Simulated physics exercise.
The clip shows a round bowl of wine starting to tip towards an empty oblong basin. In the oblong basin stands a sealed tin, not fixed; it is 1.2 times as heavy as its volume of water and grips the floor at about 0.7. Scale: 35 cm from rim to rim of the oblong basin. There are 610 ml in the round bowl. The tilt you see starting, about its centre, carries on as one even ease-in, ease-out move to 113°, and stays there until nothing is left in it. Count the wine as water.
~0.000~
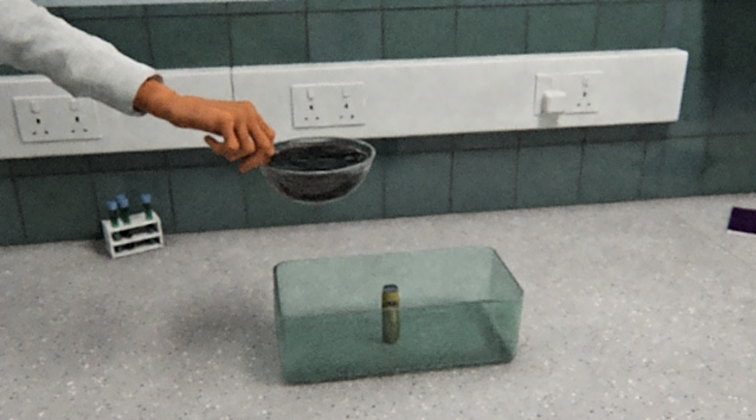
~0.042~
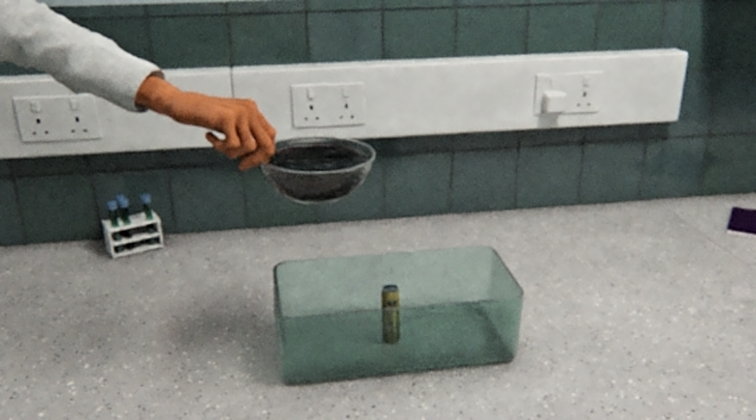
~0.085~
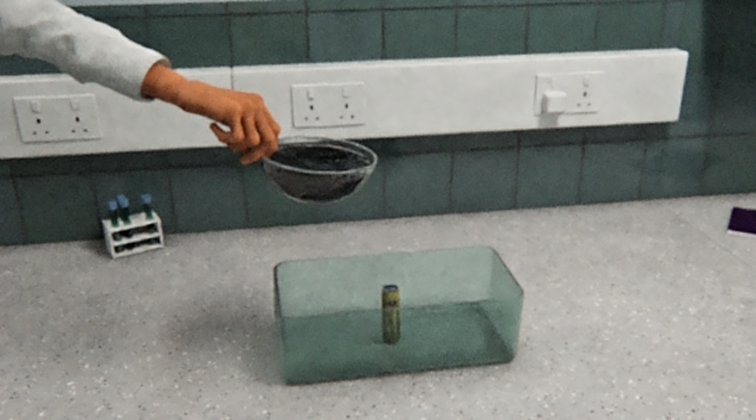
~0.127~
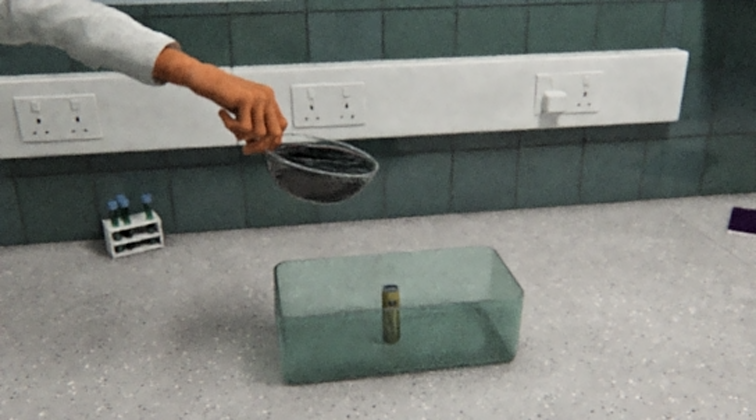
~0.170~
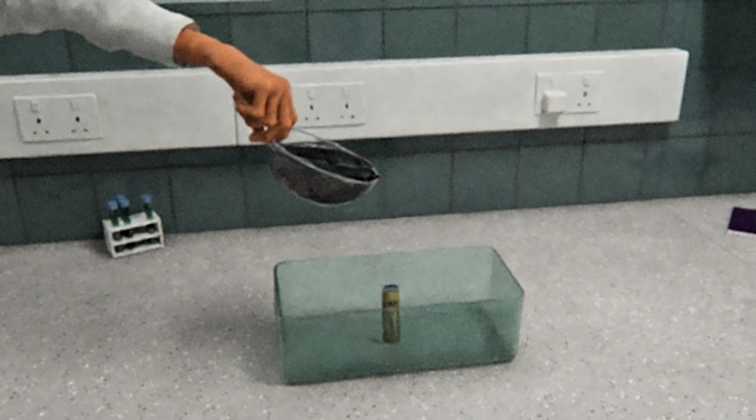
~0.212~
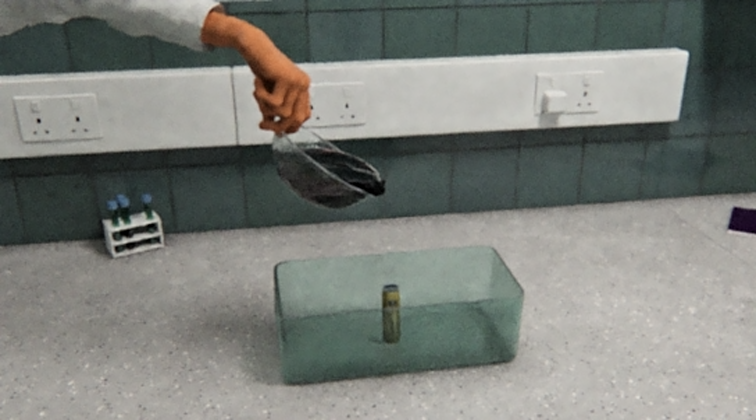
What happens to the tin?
It keeps standing.
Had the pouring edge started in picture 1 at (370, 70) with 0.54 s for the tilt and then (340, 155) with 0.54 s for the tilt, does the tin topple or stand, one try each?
First it goes over; then it goes over.
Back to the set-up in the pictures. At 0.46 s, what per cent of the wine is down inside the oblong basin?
Some 66 per cent.
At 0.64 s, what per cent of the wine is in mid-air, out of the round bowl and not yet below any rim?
Near 10 in a hundred.
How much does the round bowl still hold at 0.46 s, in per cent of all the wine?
Some 0 per cent.
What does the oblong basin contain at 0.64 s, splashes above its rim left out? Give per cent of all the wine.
Some 90 per cent.
Then, 0.46 s in, the tilt is 107° and 0 per cent is still to pour; the tin stands where it began.
Then, 0.64 s in, the tilt is 113° and 0 per cent is still to pour; the tin stands where it began.
Then, 0.83 s in, the tilt is 113° and 0 per cent is still to pour; the tin stands where it began.
Then, 1.04 s in, the tilt is 113° and 0 per cent is still to pour; the tin stands where it began.
Finally, the tin stands where it began.
